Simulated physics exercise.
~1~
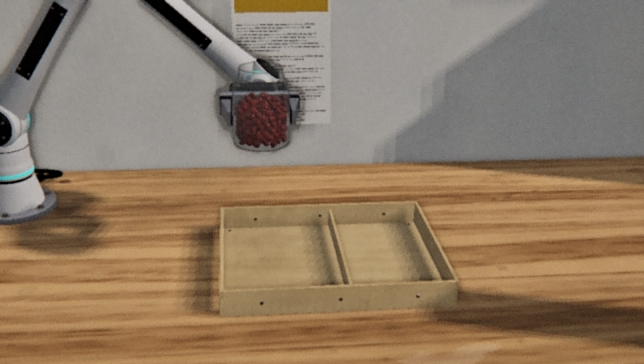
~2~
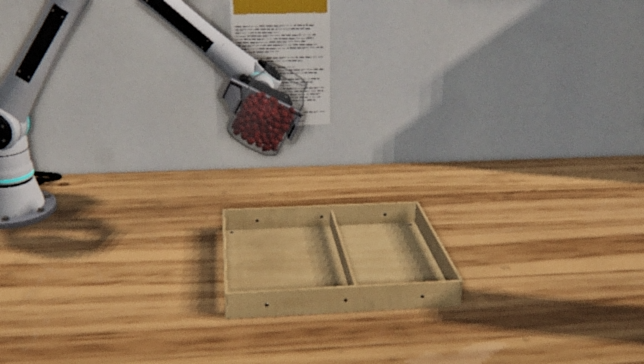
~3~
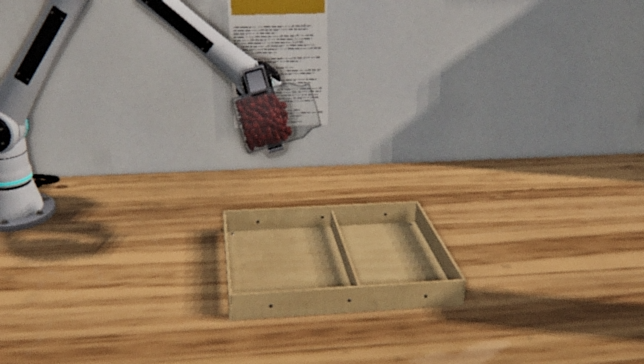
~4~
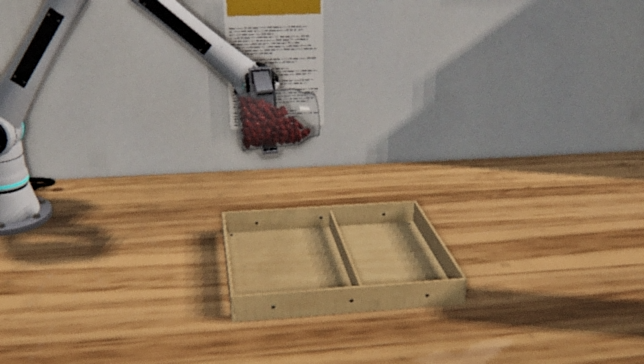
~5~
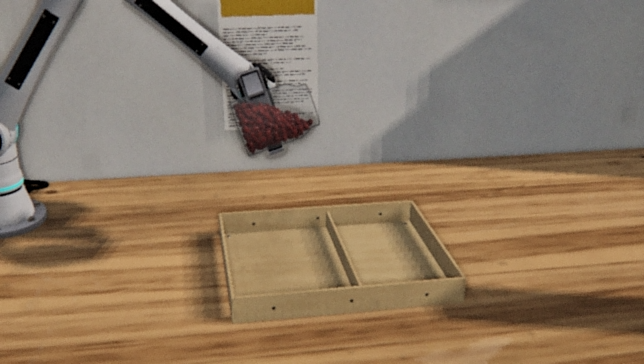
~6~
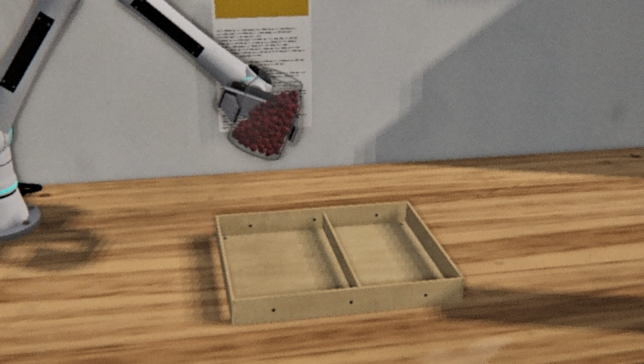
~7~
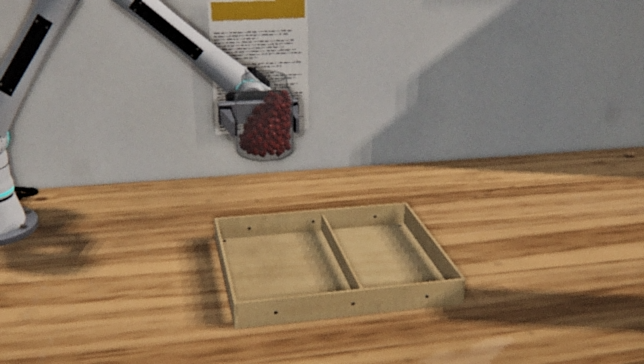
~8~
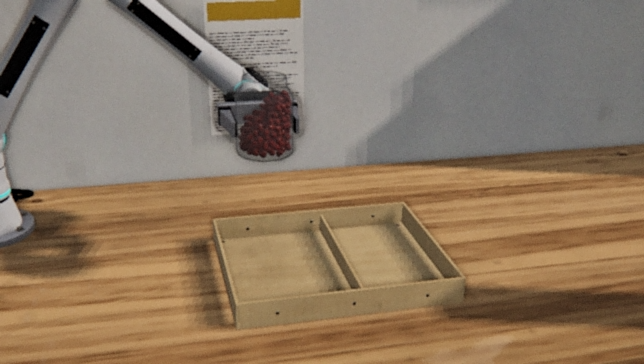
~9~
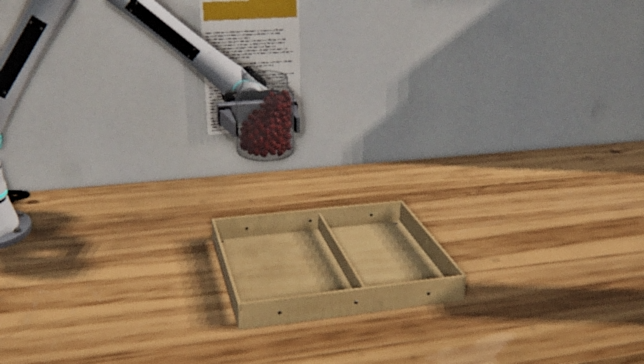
Robot arm tipping a clear jar of dark red beans onto its side above a divided tray, then righting it, tray still empty.
